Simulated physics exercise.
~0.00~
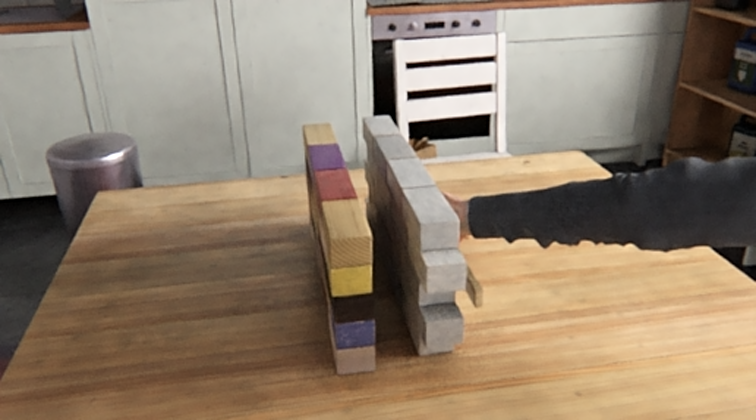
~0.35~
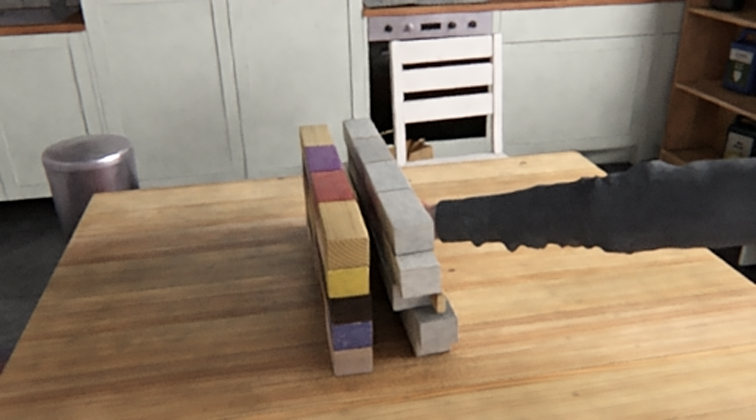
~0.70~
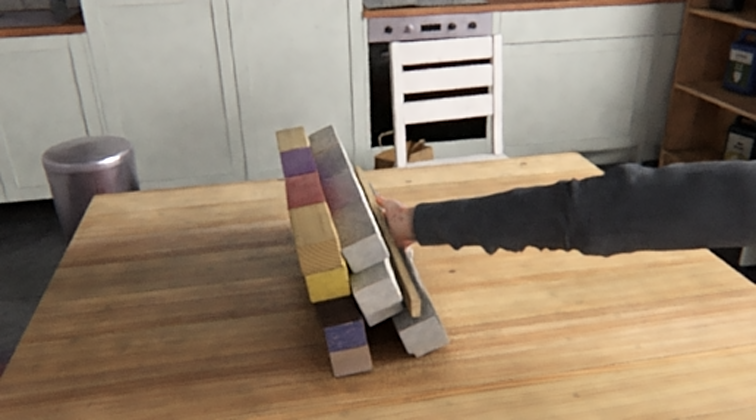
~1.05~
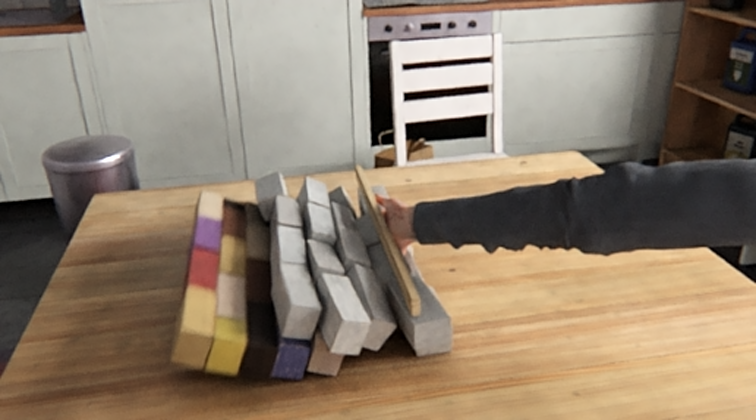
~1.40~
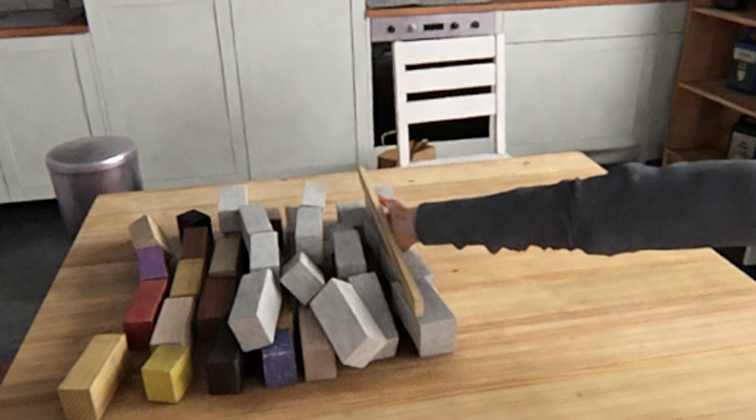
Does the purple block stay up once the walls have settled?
No, the purple block comes down with the coloured wall and ends up among the blocks scattered on the left of the table.
